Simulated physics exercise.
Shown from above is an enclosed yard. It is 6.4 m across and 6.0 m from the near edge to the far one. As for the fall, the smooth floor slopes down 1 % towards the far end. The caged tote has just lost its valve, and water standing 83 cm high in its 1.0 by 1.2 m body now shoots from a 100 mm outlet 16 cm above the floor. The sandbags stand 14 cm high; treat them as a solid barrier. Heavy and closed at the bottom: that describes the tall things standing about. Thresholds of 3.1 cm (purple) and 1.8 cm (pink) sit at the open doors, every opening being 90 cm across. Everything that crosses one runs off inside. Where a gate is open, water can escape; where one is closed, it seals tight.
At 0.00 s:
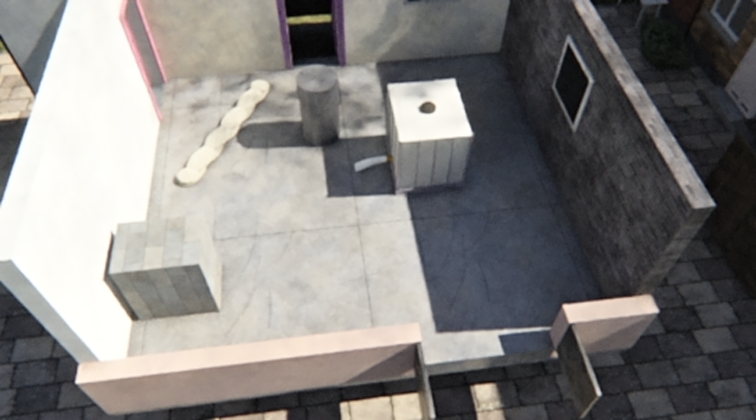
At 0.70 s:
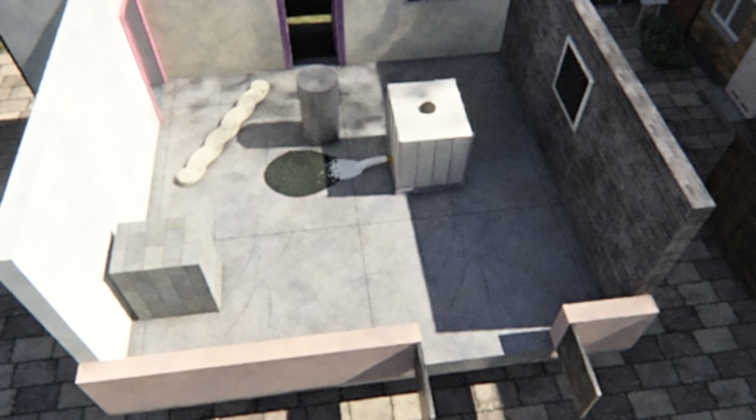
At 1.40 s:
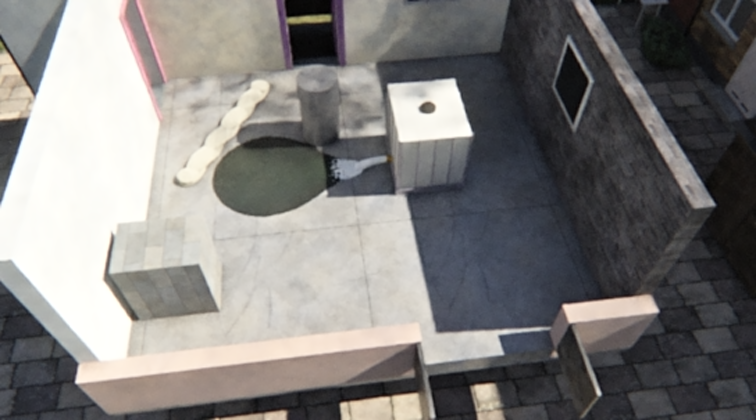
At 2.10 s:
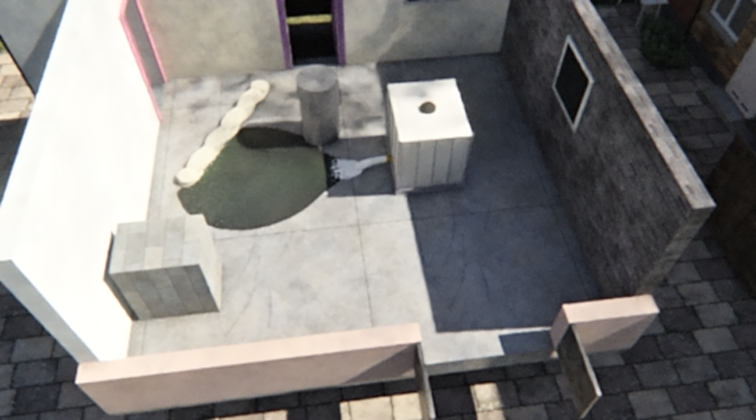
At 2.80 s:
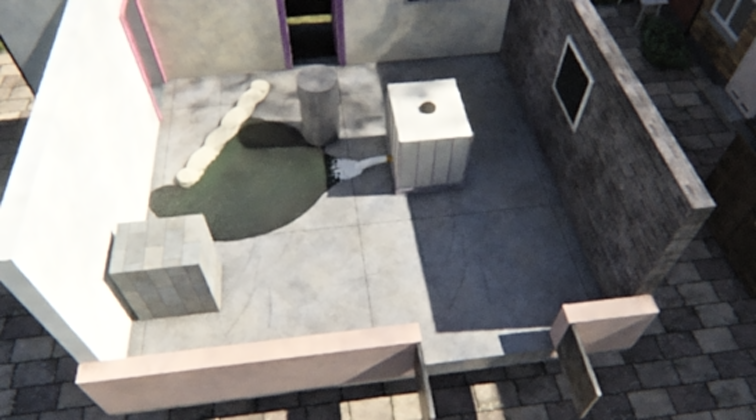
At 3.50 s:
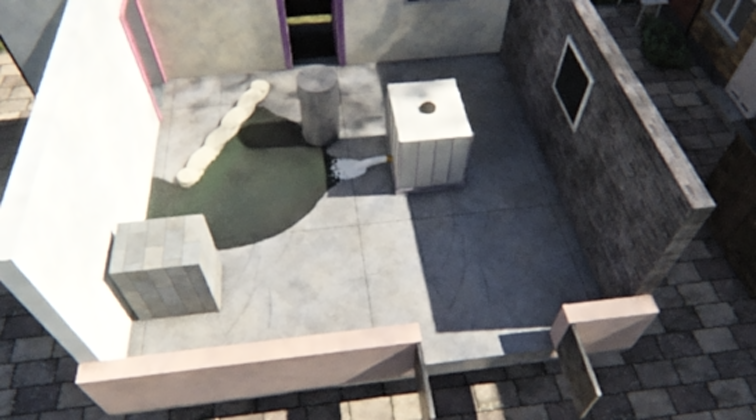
In the video, water shoots left from a pale box with a hole in its top onto a walled yard's grey floor, and a dark sheet spreads leftward past a cylinder, along a wavy cream barrier and behind a grey block.
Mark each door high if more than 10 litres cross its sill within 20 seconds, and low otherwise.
Purple door - low. Pink door - low.
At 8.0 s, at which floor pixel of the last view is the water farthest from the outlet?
Look near (126, 370) in the last picture.
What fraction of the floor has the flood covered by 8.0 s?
I'd guess around 30 in a hundred.
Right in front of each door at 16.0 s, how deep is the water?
Purple 3.0 cm, pink 2.0 cm.
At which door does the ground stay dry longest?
The pink one.
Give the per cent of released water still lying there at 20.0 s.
Something like 100 percent.
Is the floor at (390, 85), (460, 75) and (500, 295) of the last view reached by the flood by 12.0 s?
Spot 1: Submerged; spot 2: Unwetted; spot 3: Unwetted.
After 5.0 s water covers 20 % of the floor and is deepest (6 cm) near (354, 168); purple door not reached, pink door not reached.
After 8.0 s water covers 30 % of the floor and is deepest (6 cm) near (354, 168); purple door 2 cm at the sill, 0 L in, pink door not reached.
After 12.0 s water covers 40 % of the floor and is deepest (6 cm) near (354, 168); purple door 2.5 cm at the sill, 0 L in, pink door 1.3 cm at the sill, 0 L in.
After 16.0 s water covers 50 % of the floor and is deepest (5 cm) near (354, 168); purple door 3 cm at the sill, 0 L in, pink door 2.1 cm at the sill, 0 L in.
After 20.0 s water covers 60 % of the floor and is deepest (5 cm) near (354, 168); purple door 3.2 cm at the sill, 0 L in, pink door 3 cm at the sill, 3 L in.
